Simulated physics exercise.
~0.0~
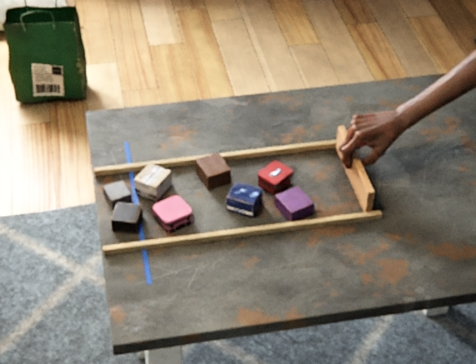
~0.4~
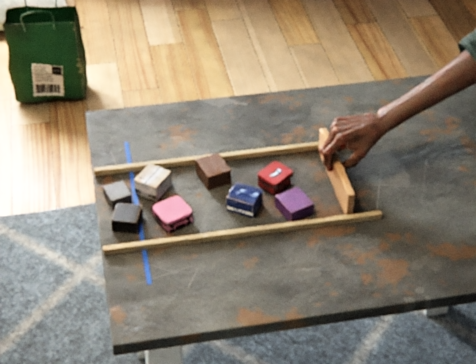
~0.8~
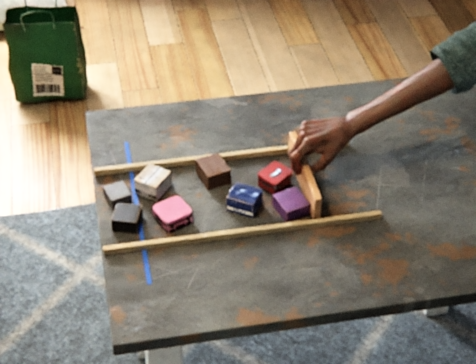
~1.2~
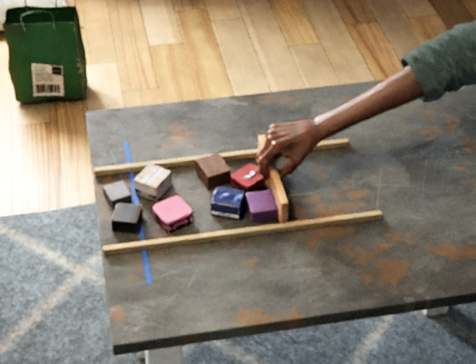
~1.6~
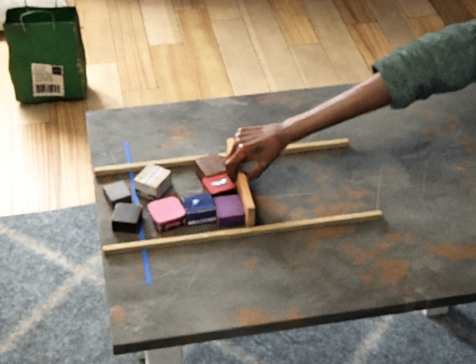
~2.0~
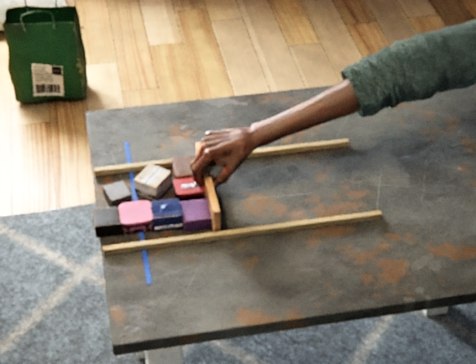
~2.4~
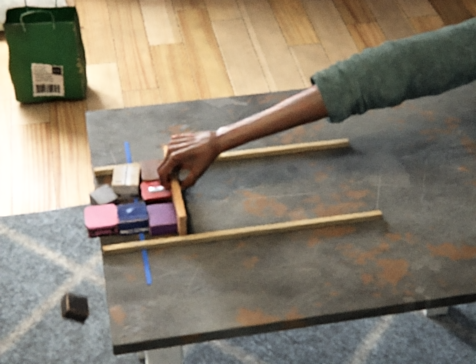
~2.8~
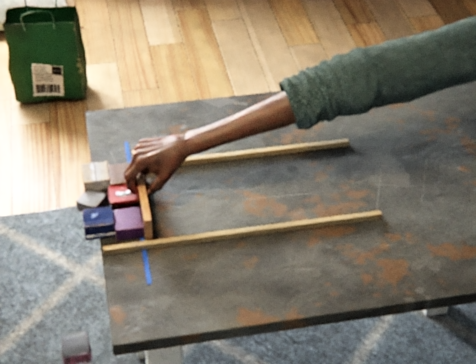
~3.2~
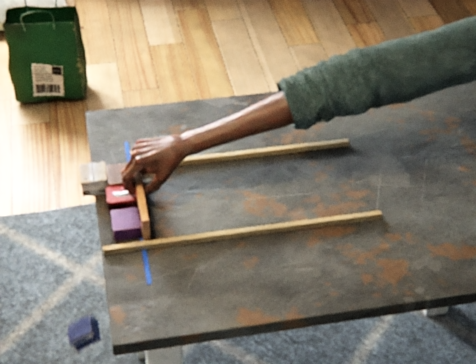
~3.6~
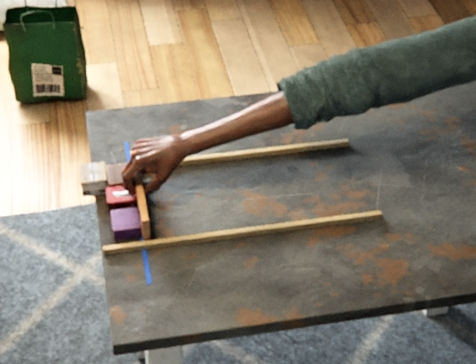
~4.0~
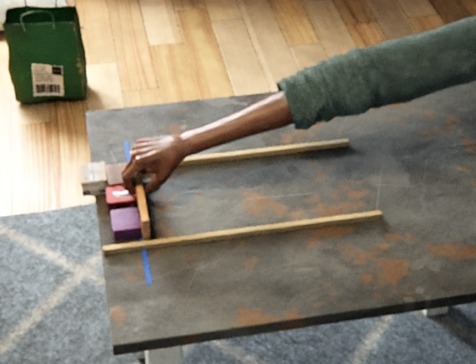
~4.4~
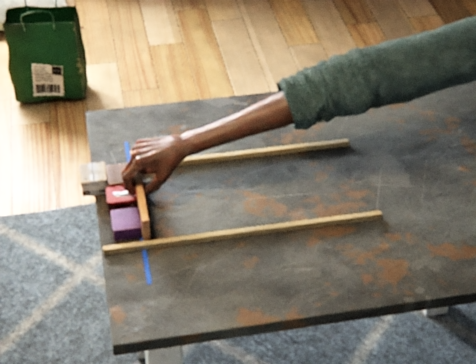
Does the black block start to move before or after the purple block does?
The black block starts to move after the purple block. The purple block is already being pushed left while the black block is still sitting in its place near the edge.
